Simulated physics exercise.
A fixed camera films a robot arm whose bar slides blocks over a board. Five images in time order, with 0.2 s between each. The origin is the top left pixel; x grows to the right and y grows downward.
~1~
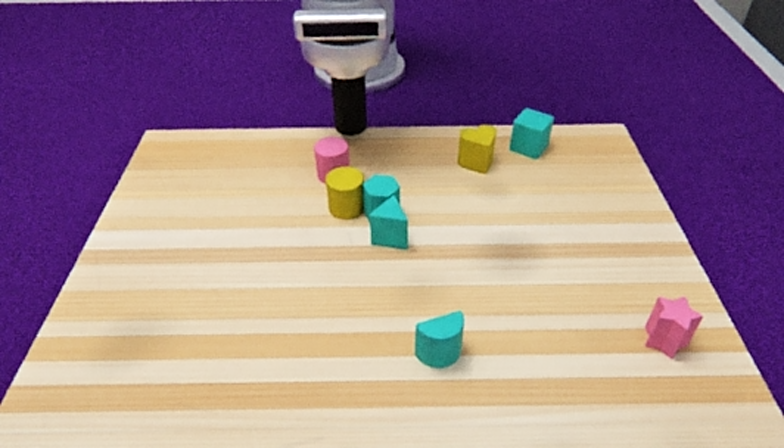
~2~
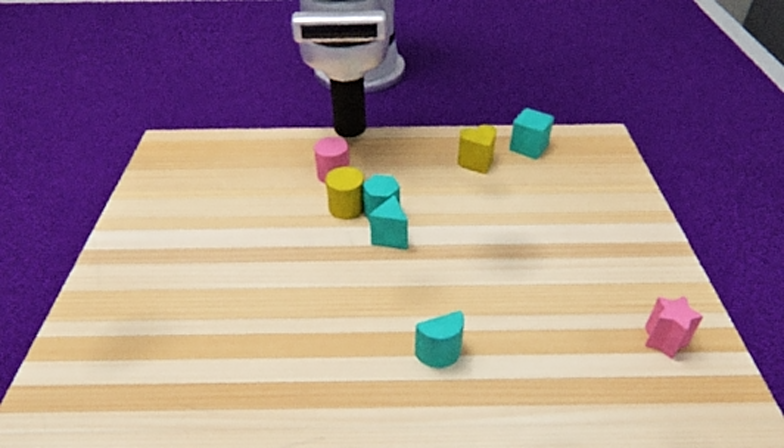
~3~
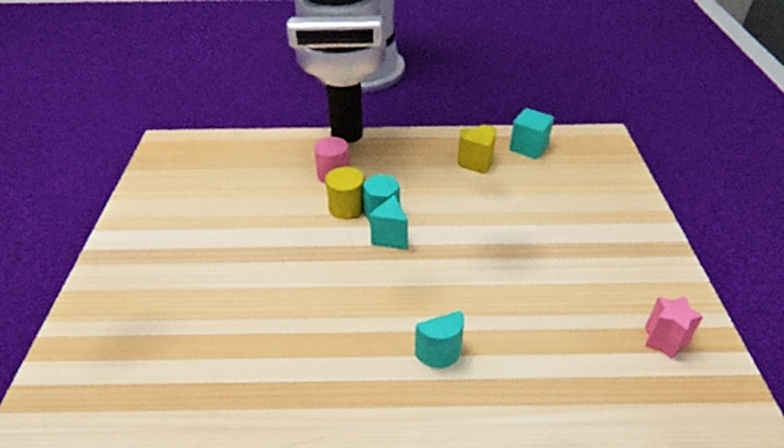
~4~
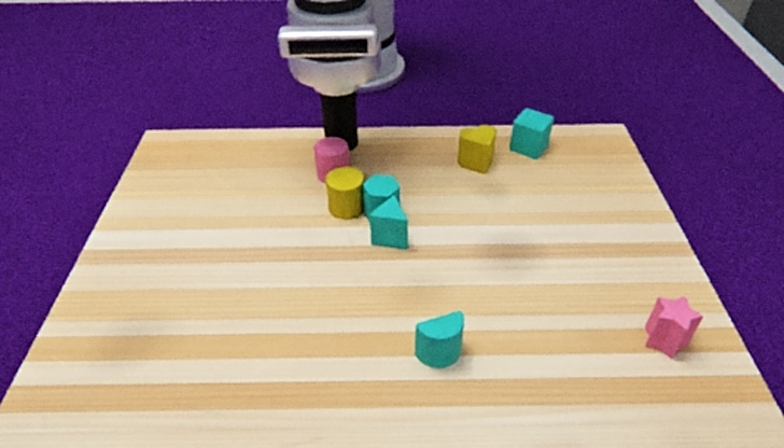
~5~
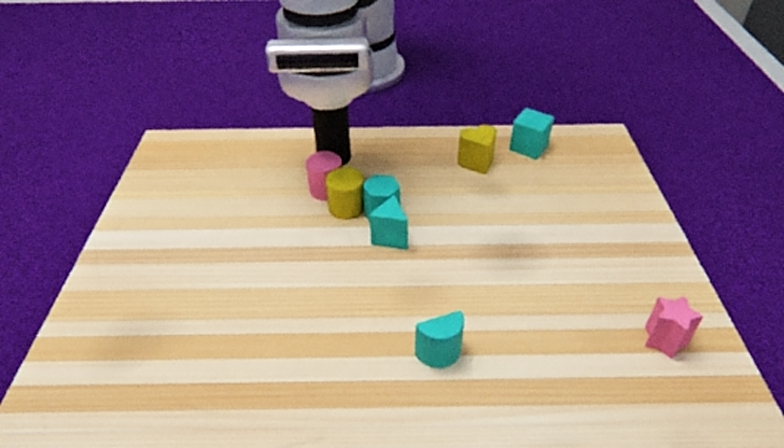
In this clip, a robot arm with a dark bar moves slightly forward and left over a wooden board of pink, yellow and turquoise blocks, then nudges the pink circular block a short way toward the yellow circular block.
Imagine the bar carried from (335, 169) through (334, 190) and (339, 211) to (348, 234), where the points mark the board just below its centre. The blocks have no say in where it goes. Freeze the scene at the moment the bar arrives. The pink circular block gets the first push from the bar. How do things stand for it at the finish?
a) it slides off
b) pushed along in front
That would be a.
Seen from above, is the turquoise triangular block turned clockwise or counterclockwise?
It is turned anticlockwise.
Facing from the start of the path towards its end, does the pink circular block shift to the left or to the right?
The shift is rightward.
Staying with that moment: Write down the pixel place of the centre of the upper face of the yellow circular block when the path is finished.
It is going to be at (365, 228).
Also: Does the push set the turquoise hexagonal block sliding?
No - that is not the case.
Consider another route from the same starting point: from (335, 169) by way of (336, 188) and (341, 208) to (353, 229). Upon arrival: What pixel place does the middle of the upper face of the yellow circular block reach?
The answer is (361, 225).
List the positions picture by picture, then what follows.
The first frame shows tip of the bar (351, 127), middles of tops, pink circular block (331, 146), yellow circular block (345, 178), turquoise hexagonal block (382, 185), turquoise triangular block (390, 209).
The second frame shows bar (350, 129), nothing pushed.
The third frame shows bar (347, 134), nothing pushed.
The fourth frame shows bar (342, 144), nothing pushed.
The fifth frame shows bar (334, 158), pink circular block (324, 161), yellow circular block (345, 178), turquoise hexagonal block (382, 185), turquoise triangular block (390, 209).
What follows on the original path. One third of the way, bar (333, 178); pink circular block (309, 179); yellow circular block (344, 188).
Two thirds of the way, bar (338, 201); pink circular block (300, 193); yellow circular block (352, 205).
At the end, bar (347, 223); pink circular block (300, 194); yellow circular block (365, 228); turquoise hexagonal block unmoved; turquoise triangular block (396, 214), turned 45° anticlockwise.
